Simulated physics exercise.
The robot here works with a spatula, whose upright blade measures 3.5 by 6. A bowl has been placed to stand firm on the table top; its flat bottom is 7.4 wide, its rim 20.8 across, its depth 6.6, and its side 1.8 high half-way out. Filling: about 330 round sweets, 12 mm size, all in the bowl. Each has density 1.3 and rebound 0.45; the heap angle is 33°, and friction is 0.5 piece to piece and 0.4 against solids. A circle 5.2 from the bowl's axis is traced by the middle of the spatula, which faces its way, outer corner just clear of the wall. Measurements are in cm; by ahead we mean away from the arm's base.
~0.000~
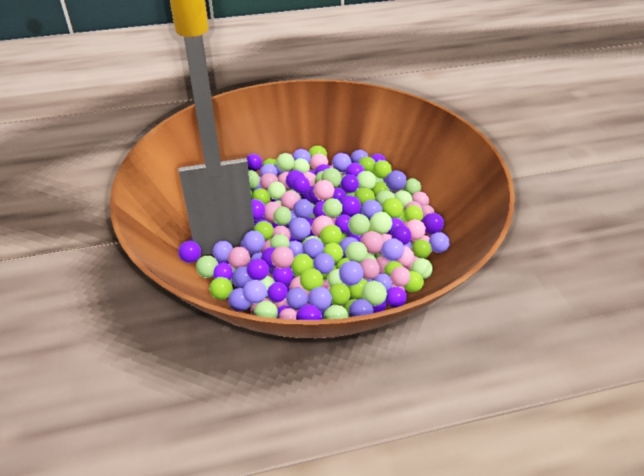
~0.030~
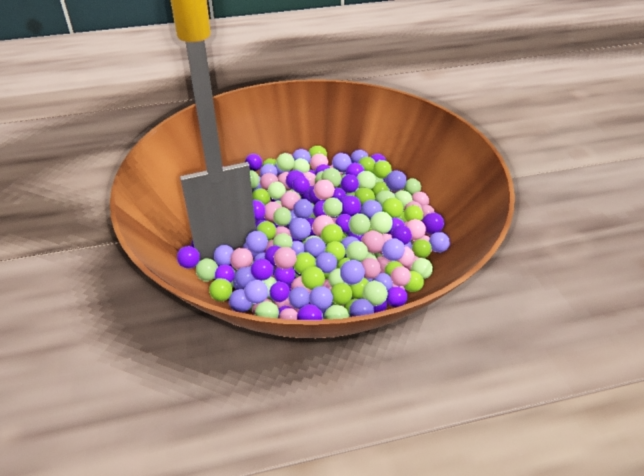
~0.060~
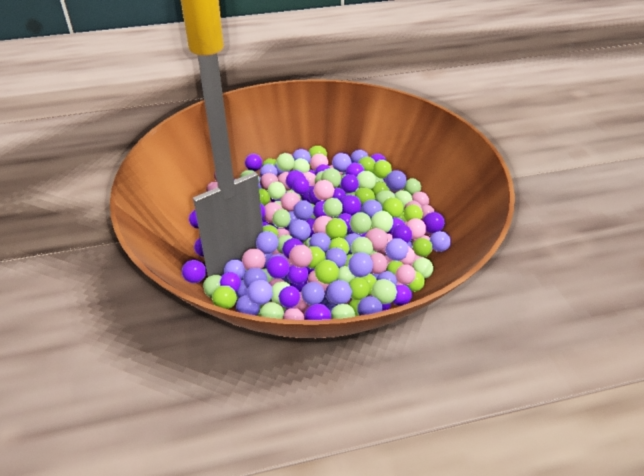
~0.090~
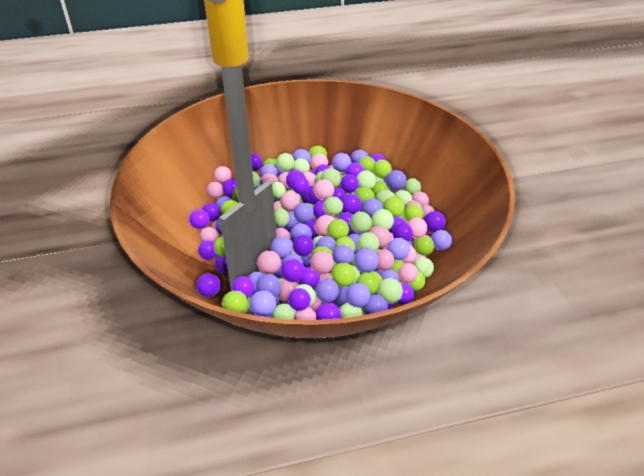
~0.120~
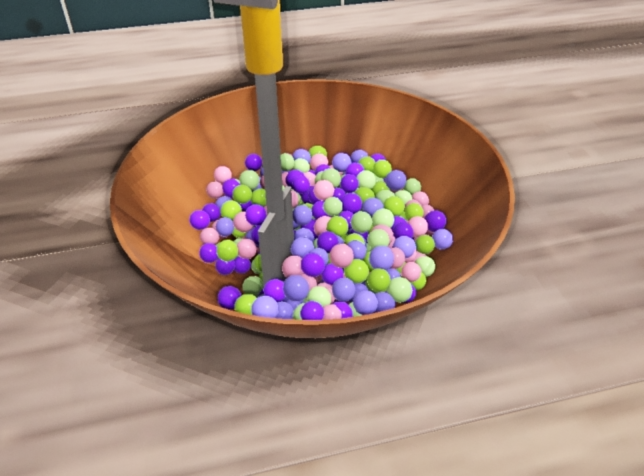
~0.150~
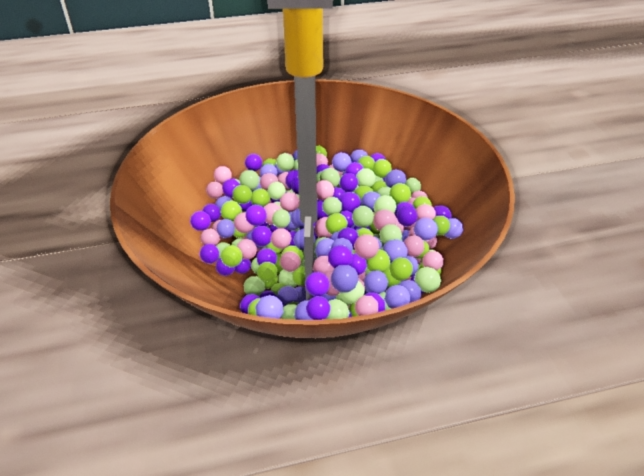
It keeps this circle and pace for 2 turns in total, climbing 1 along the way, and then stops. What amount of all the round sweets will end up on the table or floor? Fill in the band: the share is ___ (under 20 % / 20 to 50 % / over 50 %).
The share is under 20 %.
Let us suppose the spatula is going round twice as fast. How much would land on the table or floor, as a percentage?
It would come to around 40 percent.
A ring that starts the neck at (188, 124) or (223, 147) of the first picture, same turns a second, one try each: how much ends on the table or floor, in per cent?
First try about 5 per cent, second try about 5 per cent.
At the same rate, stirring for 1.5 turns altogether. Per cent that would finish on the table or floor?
Close to 5 in a hundred.
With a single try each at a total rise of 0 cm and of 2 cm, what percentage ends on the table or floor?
Estimates: 15 % then 5 %.
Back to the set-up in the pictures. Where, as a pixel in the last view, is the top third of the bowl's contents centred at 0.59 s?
That third sits centred at about (200, 196).
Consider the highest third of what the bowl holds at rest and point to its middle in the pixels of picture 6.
(263, 245).
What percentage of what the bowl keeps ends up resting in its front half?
55 %.
By 0.59 s, 328° round, highest piece 9 above the table; 315 in the bowl, 12 on the table or floor, 6 in flight or on the tool.
By 1.03 s, 222° round, highest piece 8 above the table; 307 in the bowl, 25 on the table or floor, 1 in flight or on the tool.
By 1.45 s, 0° round, highest piece 6 above the table; 305 in the bowl, 28 on the table or floor.
By 2.15 s, 0° round, highest piece 6 above the table; 305 in the bowl, 28 on the table or floor.
Final count, 305 in the bowl, 28 on the table or floor. That is 8 % on the table or floor.
